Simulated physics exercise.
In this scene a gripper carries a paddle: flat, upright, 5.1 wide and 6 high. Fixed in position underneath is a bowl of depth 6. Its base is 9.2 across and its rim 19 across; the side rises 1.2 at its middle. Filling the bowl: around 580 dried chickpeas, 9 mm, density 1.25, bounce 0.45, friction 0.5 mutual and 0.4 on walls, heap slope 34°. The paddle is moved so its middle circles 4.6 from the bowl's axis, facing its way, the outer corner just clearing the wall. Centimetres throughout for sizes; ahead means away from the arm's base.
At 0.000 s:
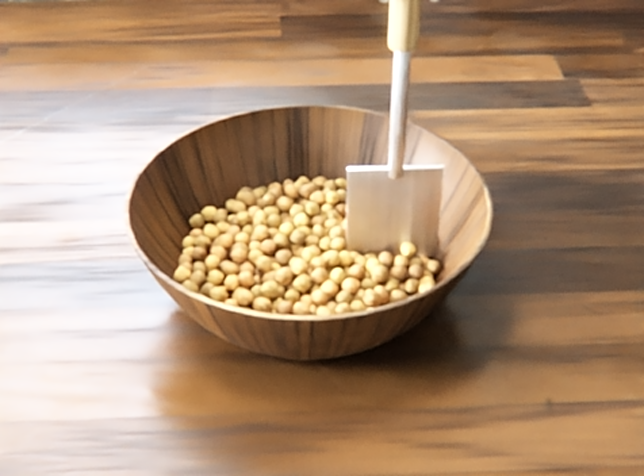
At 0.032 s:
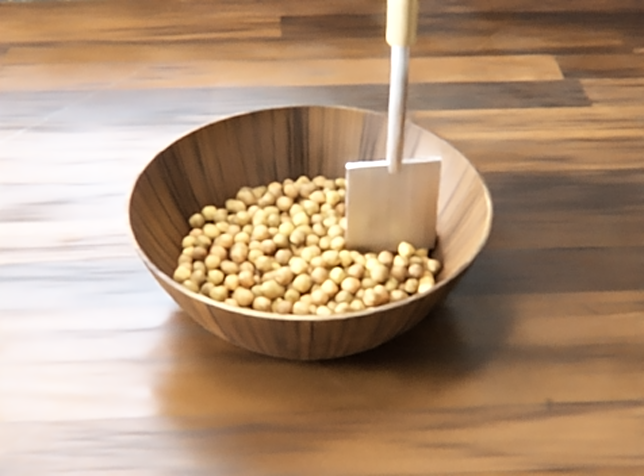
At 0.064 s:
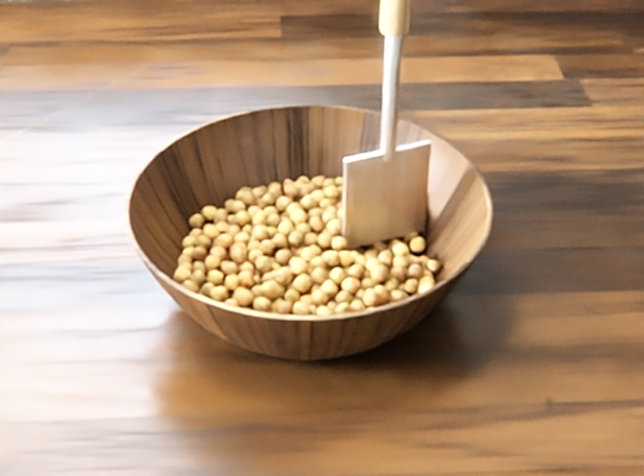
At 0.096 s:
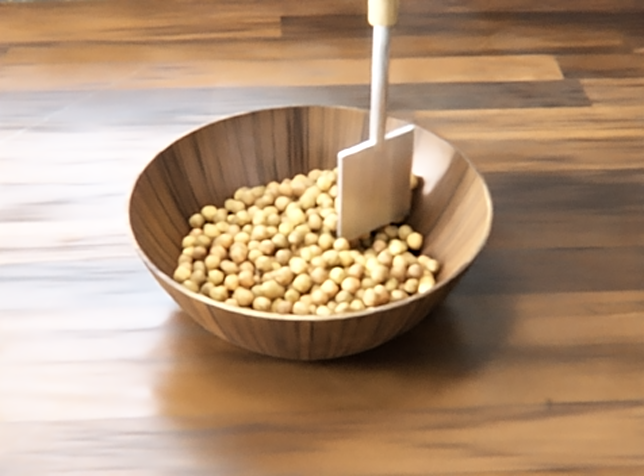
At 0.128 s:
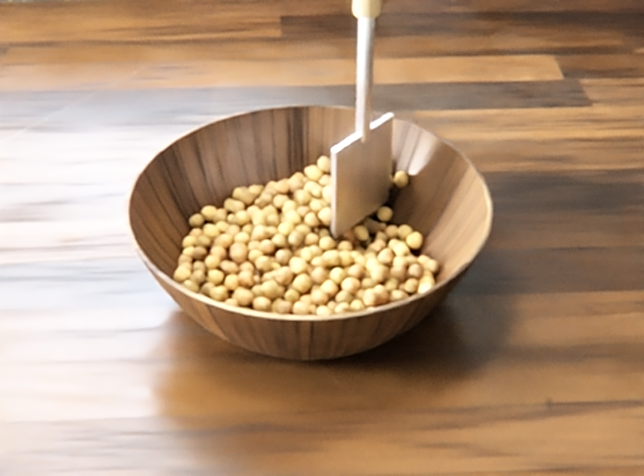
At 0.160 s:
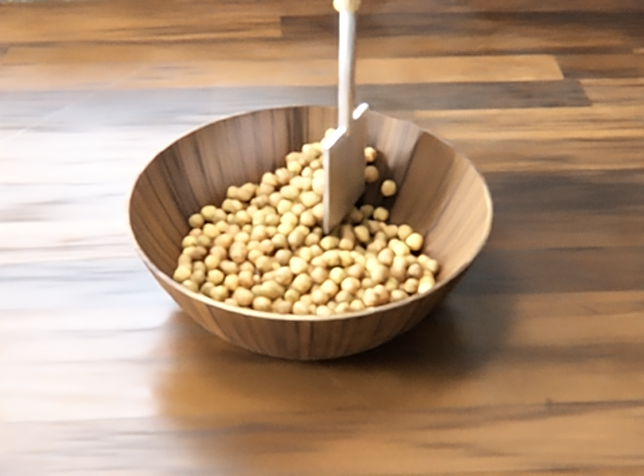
In a wooden bowl, a flat paddle sweeps back and left through chickpeas, turning edge-on.
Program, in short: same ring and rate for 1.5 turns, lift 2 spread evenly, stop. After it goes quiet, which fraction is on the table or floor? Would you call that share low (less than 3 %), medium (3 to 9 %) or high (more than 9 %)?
I would call it low.
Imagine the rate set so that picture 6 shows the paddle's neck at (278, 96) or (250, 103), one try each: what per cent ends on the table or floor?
Well, about 10 percent the first time and about 15 percent the second.
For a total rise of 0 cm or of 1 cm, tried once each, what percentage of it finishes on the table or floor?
Close to 5 percent and close to 0 percent.
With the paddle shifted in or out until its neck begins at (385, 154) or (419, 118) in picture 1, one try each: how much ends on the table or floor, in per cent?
Near 0 per cent and near 0 per cent, in that order.
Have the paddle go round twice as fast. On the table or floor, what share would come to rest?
That would be some 15 percent.
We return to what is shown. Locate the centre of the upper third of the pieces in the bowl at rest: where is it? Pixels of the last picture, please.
I'd say close to (340, 254).
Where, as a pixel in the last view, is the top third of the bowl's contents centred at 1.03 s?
I'd say about (332, 246).
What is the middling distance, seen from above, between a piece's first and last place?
3 centimetres.
By 0.60 s, 249° round, highest piece 7 above the table; 580 in the bowl.
By 1.03 s, 77° round, highest piece 5 above the table; 579 in the bowl, 1 on the table or floor.
By 1.45 s, 180° round, highest piece 4 above the table; 579 in the bowl, 1 on the table or floor.
By 2.15 s, 180° round, highest piece 4 above the table; 579 in the bowl, 1 on the table or floor.
Final count, 579 in the bowl, 1 on the table or floor. That is 0 % on the table or floor.
